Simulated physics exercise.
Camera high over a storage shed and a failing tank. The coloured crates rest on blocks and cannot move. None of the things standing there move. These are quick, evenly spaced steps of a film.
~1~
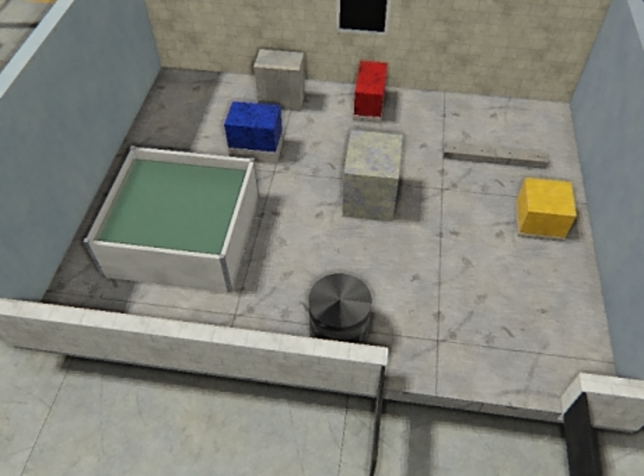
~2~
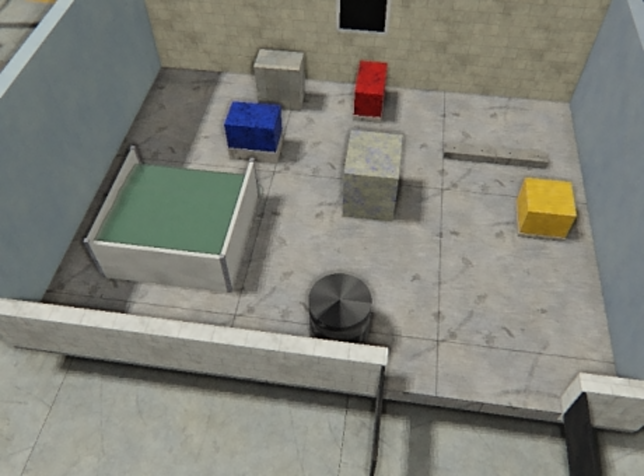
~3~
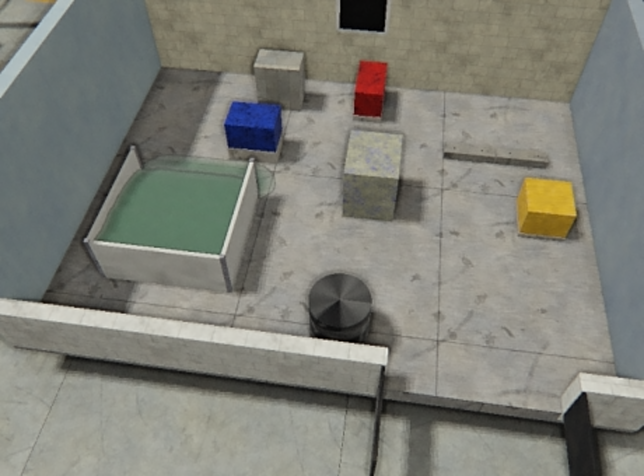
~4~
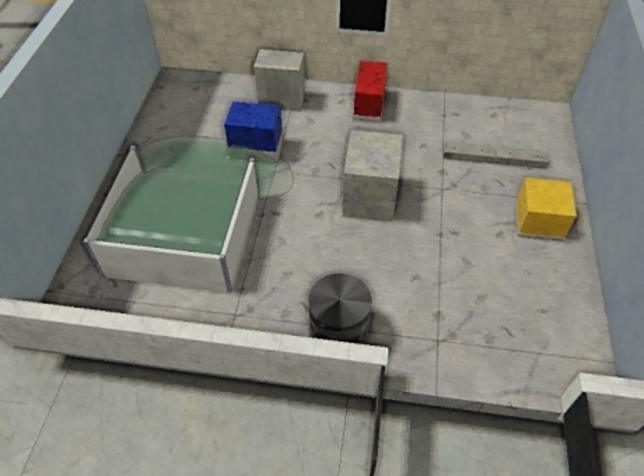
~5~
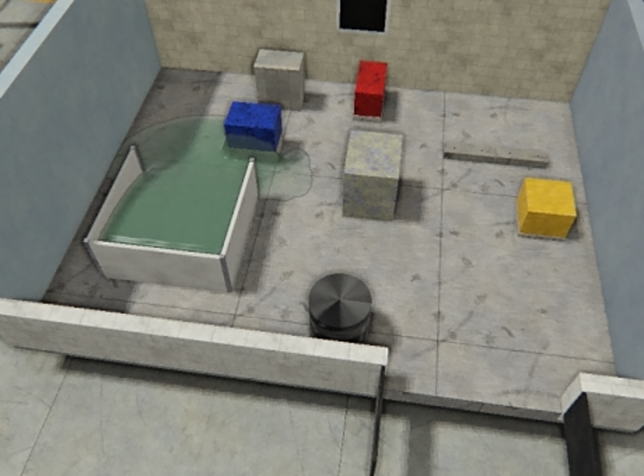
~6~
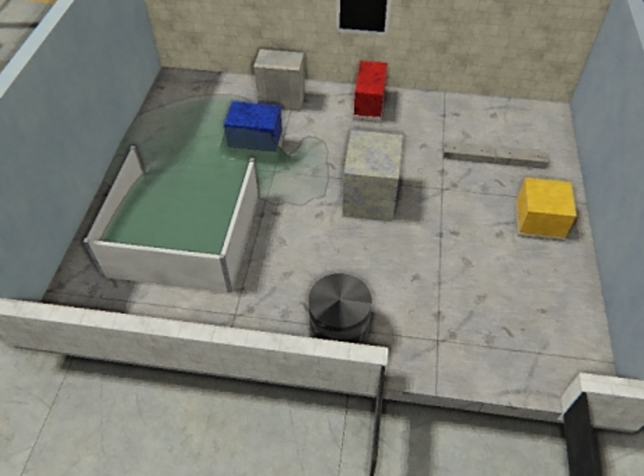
A white-walled tank of green water sat still in a walled yard, then its far side opened and water poured out, spreading across the floor around the blue block and toward the right.
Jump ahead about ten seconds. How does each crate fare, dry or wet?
Outcome: The blue crate meets the water; the red crate meets the water; the yellow crate meets the water.
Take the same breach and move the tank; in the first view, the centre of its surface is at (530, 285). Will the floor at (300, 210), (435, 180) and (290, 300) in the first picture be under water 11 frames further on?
Results in order - left untouched, swamped, left untouched.
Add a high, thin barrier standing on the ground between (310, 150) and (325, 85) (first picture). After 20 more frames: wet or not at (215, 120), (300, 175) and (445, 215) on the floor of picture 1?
Outcome by spot, in order - watered, watered, unwatered.
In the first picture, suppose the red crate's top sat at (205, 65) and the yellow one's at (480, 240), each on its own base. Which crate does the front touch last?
Judging by the pictures, the yellow crate.
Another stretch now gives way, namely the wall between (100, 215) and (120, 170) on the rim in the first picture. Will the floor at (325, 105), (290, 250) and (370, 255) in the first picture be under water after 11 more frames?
In order: Spared, spared, spared.
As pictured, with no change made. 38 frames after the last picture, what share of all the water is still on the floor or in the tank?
Near 100 percent, give or take.
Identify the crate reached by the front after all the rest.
Pick: The one in yellow.
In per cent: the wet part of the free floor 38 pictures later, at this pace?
It works out to about 75 in a hundred.
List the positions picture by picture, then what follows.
Still water in the water tank at (175, 202), in the first picture.
Water pours out on the water tank's far side and has run to a hidden place, in the second picture.
Water pours out on the water tank's far side and has run to a hidden place, in the third picture.
The front is at a hidden place, out from the gap on the water tank's far side, in the fourth picture.
Water pours out on the water tank's far side and has run to (188, 118), in the fifth picture.
Water pours out on the water tank's far side and has run to (221, 97), in the sixth picture.
A moment on, water covers 25 % of the floor; the blue crate water round its plinth, the red crate water round its plinth, the yellow crate not reached.
Next, water covers 40 % of the floor; the blue crate water round its plinth, the red crate water round its plinth, the yellow crate not reached.
Then, water covers 55 % of the floor; the blue crate water round its plinth, the red crate water round its plinth, the yellow crate not reached.
Later, water covers 75 % of the floor; the blue crate water round its plinth, the red crate water round its plinth, the yellow crate water round its plinth.
In the end, water covers 95 % of the floor; the blue crate was topped, the red crate was topped, the yellow crate was topped.
